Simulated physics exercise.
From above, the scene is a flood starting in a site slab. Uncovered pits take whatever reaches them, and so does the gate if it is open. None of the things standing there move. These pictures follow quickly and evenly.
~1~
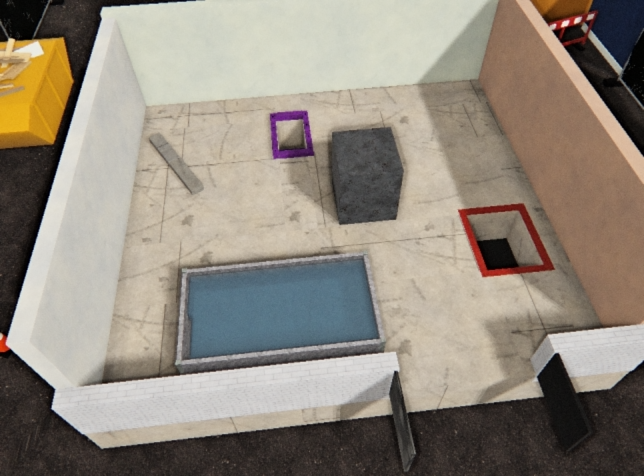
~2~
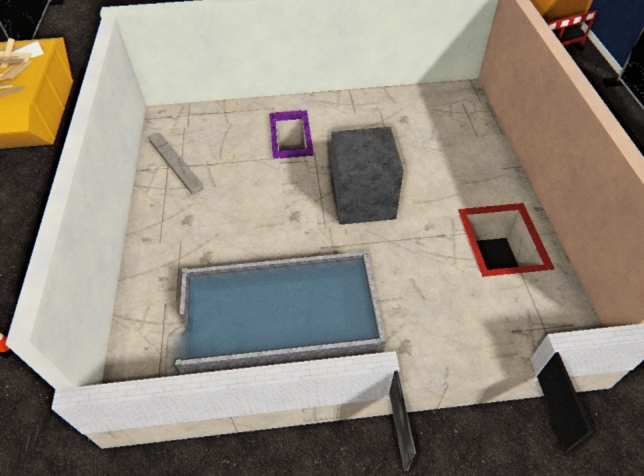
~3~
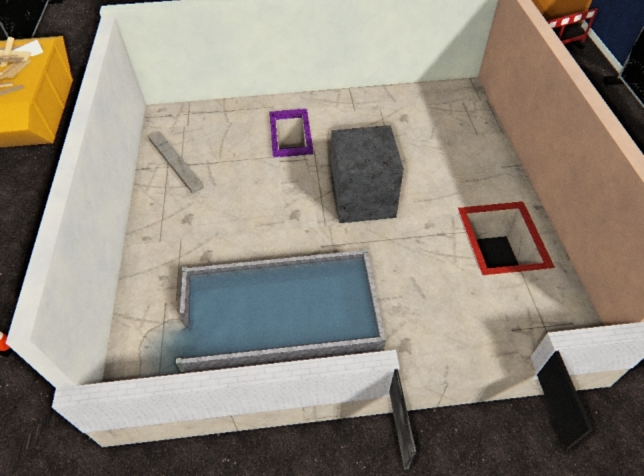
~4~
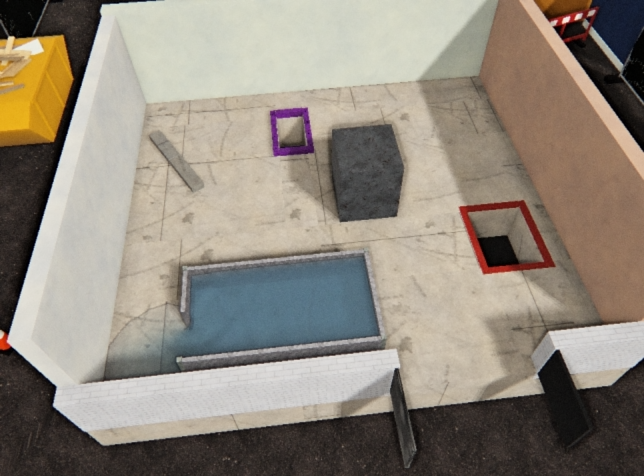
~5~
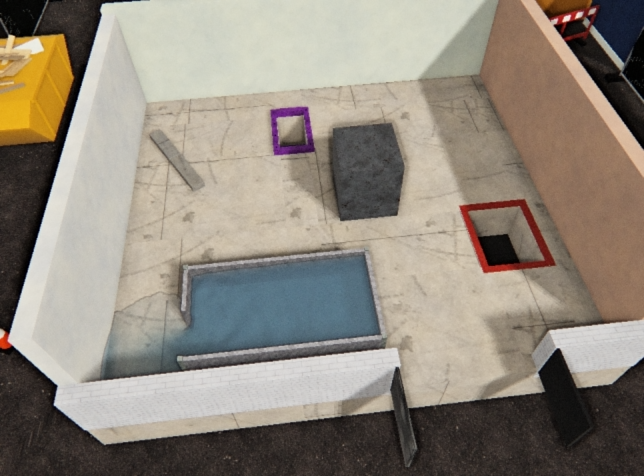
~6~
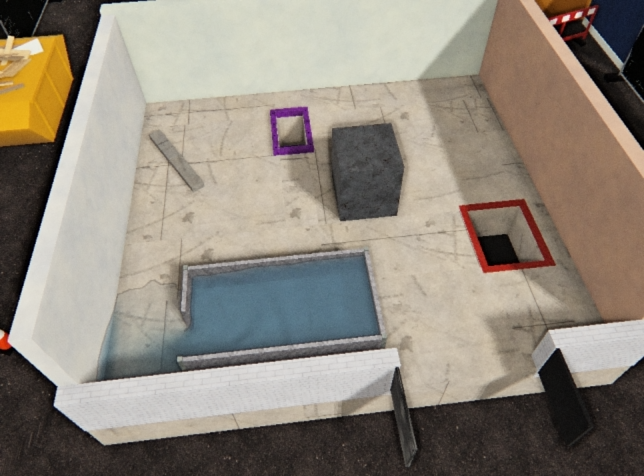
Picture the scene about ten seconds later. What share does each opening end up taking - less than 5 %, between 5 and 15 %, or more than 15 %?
The gate fails to reach five per cent, the purple pit fails to reach five per cent, the red pit fails to reach five per cent.
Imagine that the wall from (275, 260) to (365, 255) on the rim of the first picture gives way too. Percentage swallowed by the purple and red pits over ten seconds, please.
The purple pit gets 8 per cent and the red pit 14 per cent.
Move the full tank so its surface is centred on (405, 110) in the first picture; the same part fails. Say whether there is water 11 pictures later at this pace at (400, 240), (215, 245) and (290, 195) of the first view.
Spot one unwetted, spot two wetted, spot three wetted.
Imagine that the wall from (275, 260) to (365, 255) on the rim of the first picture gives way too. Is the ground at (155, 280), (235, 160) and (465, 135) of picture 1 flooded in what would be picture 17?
Unsoaked, then soaked, then unsoaked.
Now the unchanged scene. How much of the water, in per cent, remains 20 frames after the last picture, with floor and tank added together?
Roughly 100 per cent.
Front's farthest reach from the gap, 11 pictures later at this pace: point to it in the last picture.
Around (135, 184).
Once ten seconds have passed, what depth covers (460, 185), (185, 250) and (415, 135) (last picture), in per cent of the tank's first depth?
Respectively 2, 6 and 6 per cent.
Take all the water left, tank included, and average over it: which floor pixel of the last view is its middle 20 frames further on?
Close to (231, 300), I reckon.
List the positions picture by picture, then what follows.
Still water in the water tank at (279, 307), in the first picture.
Water pours out at (189, 350) and has run to a hidden place, in the second picture.
Water pours out at (190, 349) and has run to (146, 345), in the third picture.
The front is at (110, 371), out from the gap at (190, 348), in the fourth picture.
The front is at a hidden place, out from the gap at (191, 346), in the fifth picture.
Water pours out at (191, 347) and has run to (117, 301), in the sixth picture.
A moment on, water covers 5 % of the floor; the gate 0 %, the purple pit 0 %, the red pit 0 %.
Next, water covers 10 % of the floor; the gate 0 %, the purple pit 0 %, the red pit 0 %.
Then, water covers 25 % of the floor; the gate 0 %, the purple pit 0 %, the red pit 0 %.
Later, water covers 45 % of the floor; the gate 1 %, the purple pit 0 %, the red pit 0 %.
In the end, water covers 70 % of the floor; the gate 3 %, the purple pit 0 %, the red pit 1 %.
